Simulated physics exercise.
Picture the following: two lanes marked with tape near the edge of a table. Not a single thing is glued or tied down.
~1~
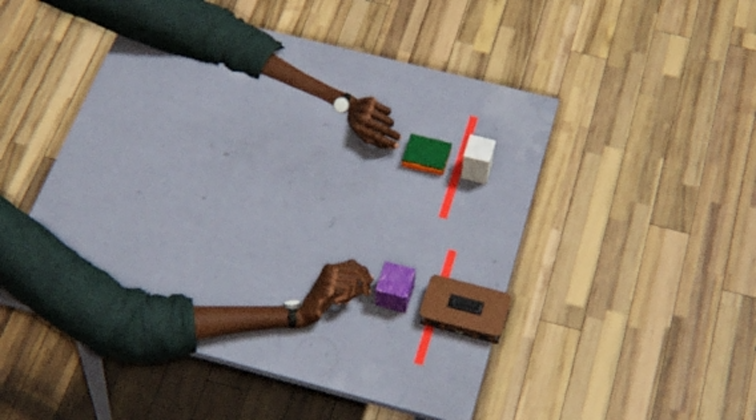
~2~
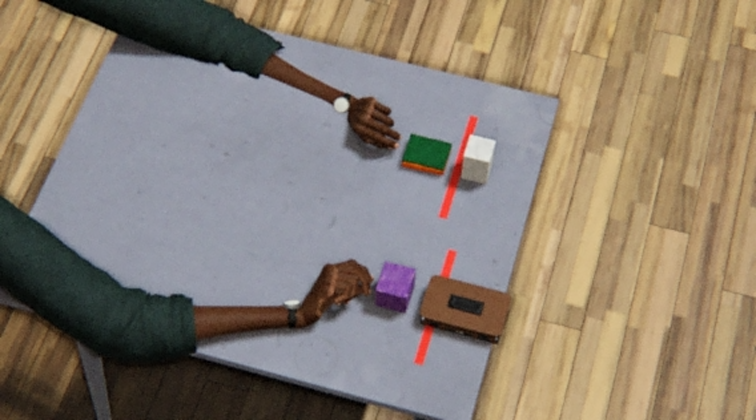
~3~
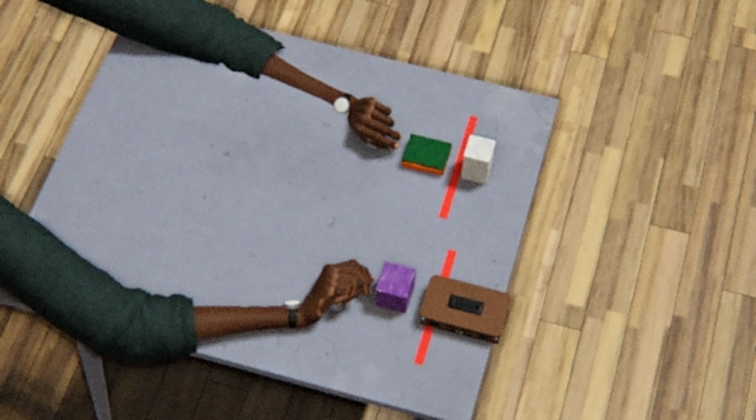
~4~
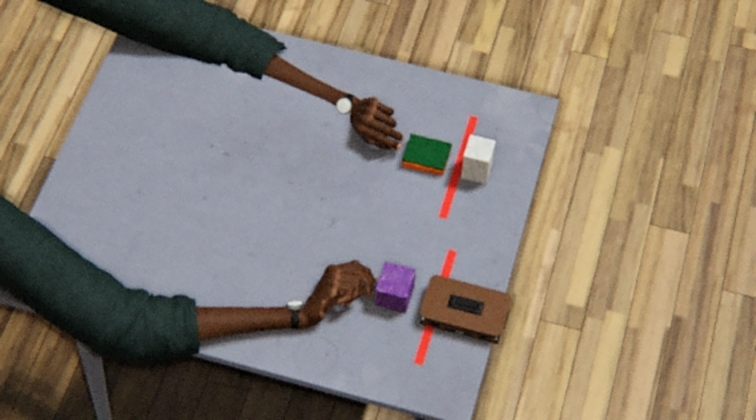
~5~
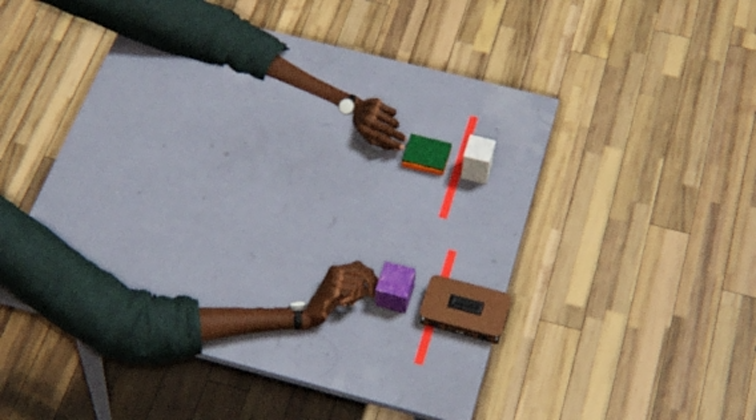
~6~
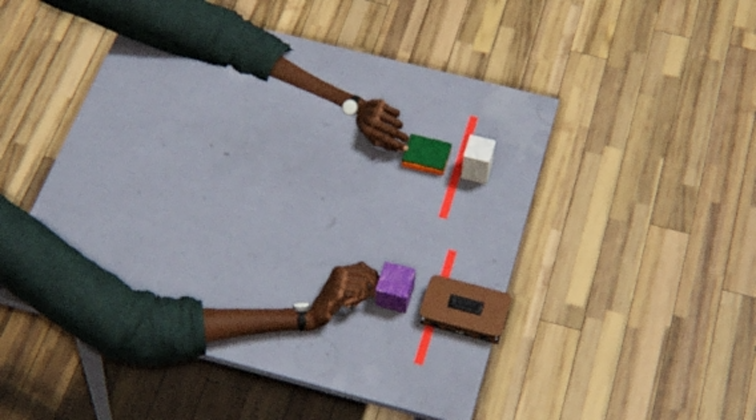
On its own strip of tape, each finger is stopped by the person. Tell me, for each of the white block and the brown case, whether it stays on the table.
Result: The white block stays, the brown case does not stay.
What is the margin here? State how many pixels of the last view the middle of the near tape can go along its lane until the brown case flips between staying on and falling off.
Roughly 16 pixels left.
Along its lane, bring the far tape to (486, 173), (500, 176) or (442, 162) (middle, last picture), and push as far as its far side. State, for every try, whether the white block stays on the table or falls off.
Runs on too far; runs on too far; settles in time.
Then, 1.36 s later than the last frame, white block shifted well along near (520, 170); brown case on its side near (517, 340).
When it is over, the white block stays on the table, near (520, 170); the brown case goes over the edge.
